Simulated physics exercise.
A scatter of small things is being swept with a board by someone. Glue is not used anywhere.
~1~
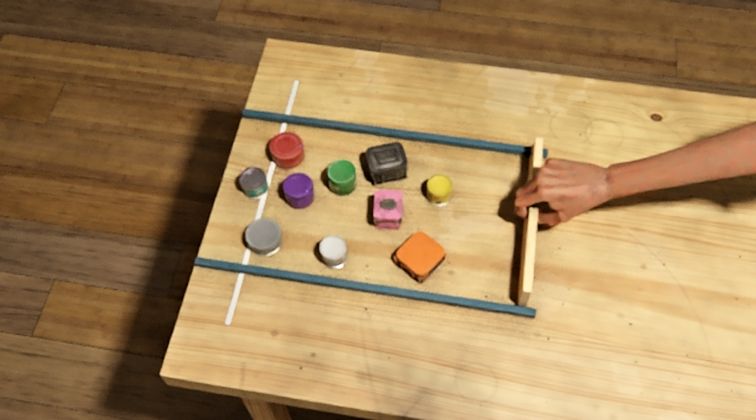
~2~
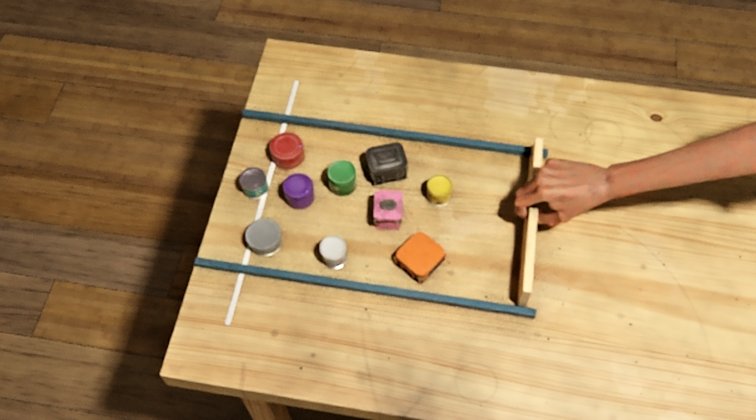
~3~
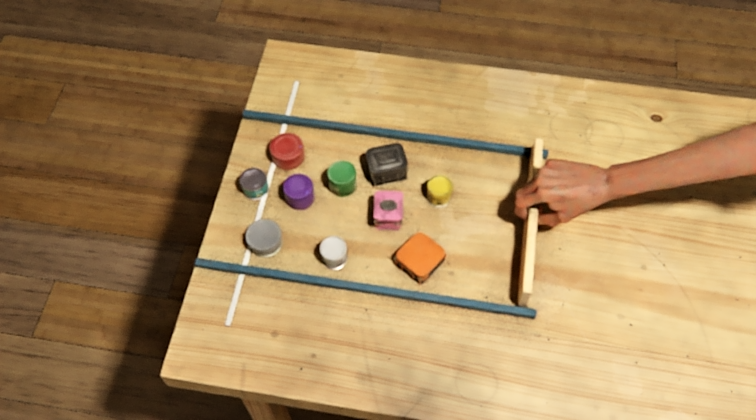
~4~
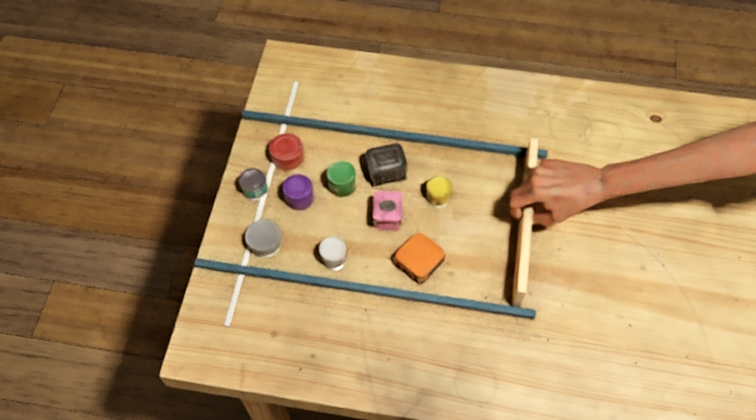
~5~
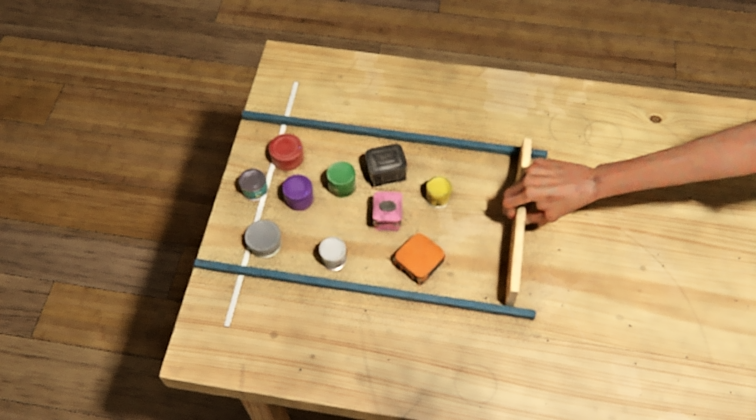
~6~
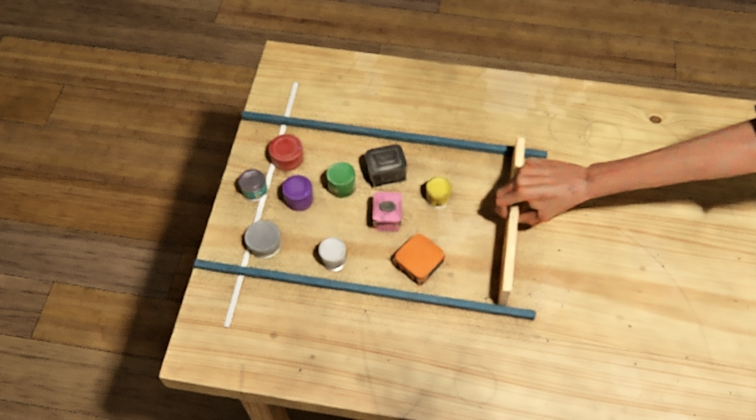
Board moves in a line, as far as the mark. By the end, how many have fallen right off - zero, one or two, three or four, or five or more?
By the end, three or four have.
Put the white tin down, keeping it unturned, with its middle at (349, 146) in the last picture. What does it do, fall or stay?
Here the white tin stays aboard.
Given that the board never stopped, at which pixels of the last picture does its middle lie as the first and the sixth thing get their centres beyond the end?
At (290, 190) for the first, at (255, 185) for the sixth.
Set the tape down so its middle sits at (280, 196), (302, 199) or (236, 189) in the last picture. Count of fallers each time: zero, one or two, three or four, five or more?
For each place: 1 or 2; no fall at all; more than four.
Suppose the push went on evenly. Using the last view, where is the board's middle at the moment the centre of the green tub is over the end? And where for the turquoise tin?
The middle is at (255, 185) when it's the green tub, and at (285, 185) when it's the turquoise tin.
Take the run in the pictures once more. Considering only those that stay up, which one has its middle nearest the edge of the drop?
Foremost one: White tin.
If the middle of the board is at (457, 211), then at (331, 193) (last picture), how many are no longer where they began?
Counts: 0, 9.
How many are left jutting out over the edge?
So the number is 3.
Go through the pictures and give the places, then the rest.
The first frame shows turquoise tin (254, 183); red lid (287, 150); grey pot (264, 237); board (531, 220); tape (265, 191).
The second frame shows red lid (287, 151); pink case (388, 210).
The third frame shows grey pot (265, 238); black case (387, 164).
The fourth frame shows turquoise tin (254, 184); board (525, 220).
The fifth frame shows red lid (287, 152); purple lid (298, 193).
The sixth frame shows turquoise tin (254, 185); red lid (287, 152); grey pot (264, 240); board (512, 219); tape (265, 193).
Early on, none off yet; turquoise tin at rest near (254, 185); red lid at rest near (287, 152); grey pot at rest near (264, 240).
A while later, none off yet; turquoise tin travelled about its own width near (234, 180); red lid travelled about its own width near (257, 145); grey pot travelled about its own width near (214, 227).
Finally, the number that fall off is three or four; lost, grey pot, red lid and turquoise tin.
